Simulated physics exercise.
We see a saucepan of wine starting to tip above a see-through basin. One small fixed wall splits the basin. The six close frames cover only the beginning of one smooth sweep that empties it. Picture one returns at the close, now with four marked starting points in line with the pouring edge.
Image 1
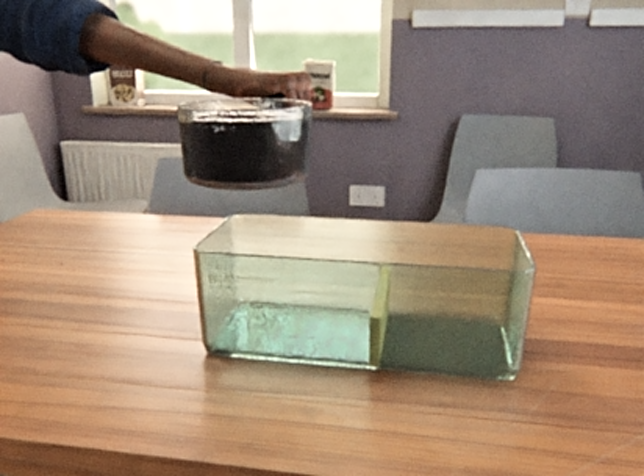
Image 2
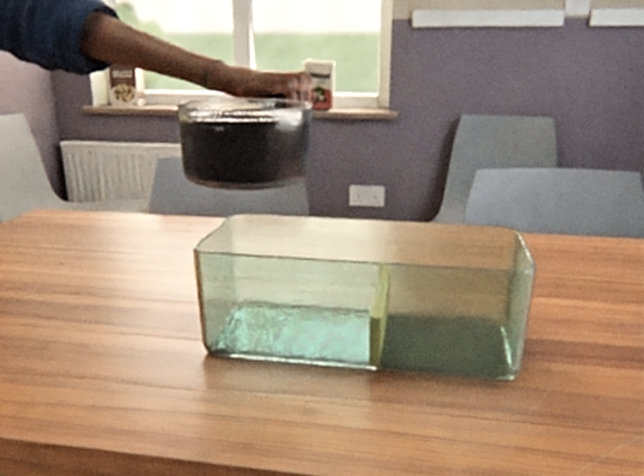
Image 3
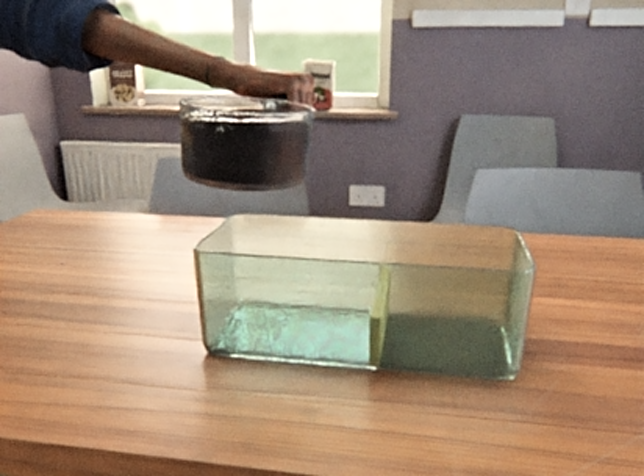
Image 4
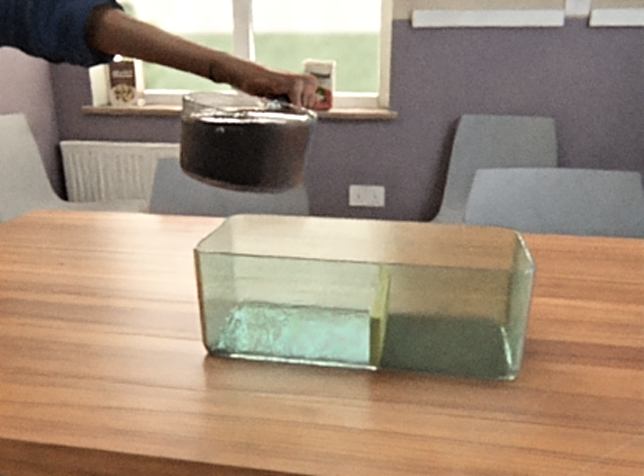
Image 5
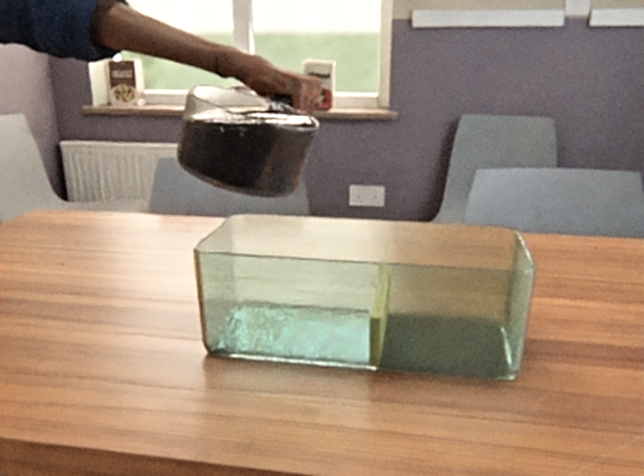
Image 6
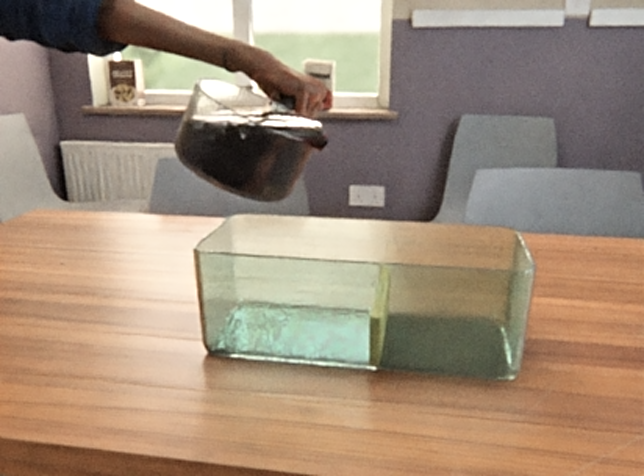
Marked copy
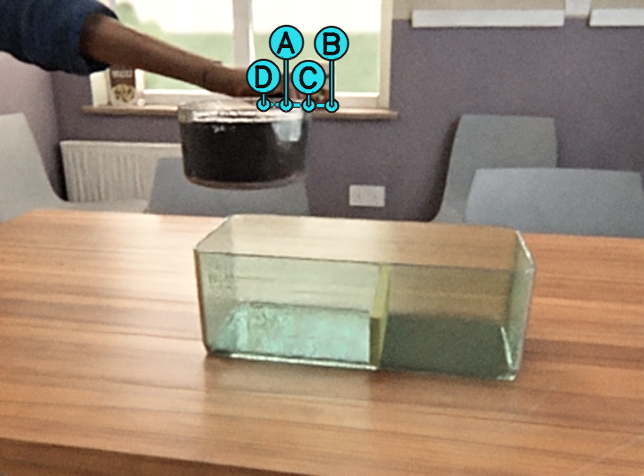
A glass saucepan of dark wine, held by a hand reaching in from the left, hangs almost level above a clear, divided basin on a wooden table. The hand then tilts the pan steadily down to the right, and the dark liquid shifts to the lowered rim and just over it.
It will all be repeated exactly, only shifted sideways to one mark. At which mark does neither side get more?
Choose B.
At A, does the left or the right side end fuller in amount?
More ends on the left.
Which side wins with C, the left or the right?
The left one.
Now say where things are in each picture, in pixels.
In the first frame, upright, lip at (307, 105); basin from (204, 349) to (520, 376); top of the wall at (381, 291); nothing has left yet.
In the second frame, upright, lip at (308, 106); nothing has left yet.
In the third frame, tipped about 5°, lip at (310, 110); nothing has left yet.
In the fourth frame, tipped about 10°, lip at (312, 117); nothing has left yet.
In the fifth frame, tipped about 17°, lip at (315, 126); wine is over the lip, down to (311, 124).
In the sixth frame, tipped about 26°, lip at (317, 137); wine is over the lip, down to (321, 146).
In cyan, A at (286, 104); B at (331, 105); C at (308, 105); D at (263, 104).
For spot A, about 97 % ends left of the wall and 1 % right of it.
For spot B, about 41 % ends left of the wall and 58 % right of it.
For spot C, about 72 % ends left of the wall and 26 % right of it.
For spot D, about 95 % ends left of the wall and 4 % right of it.
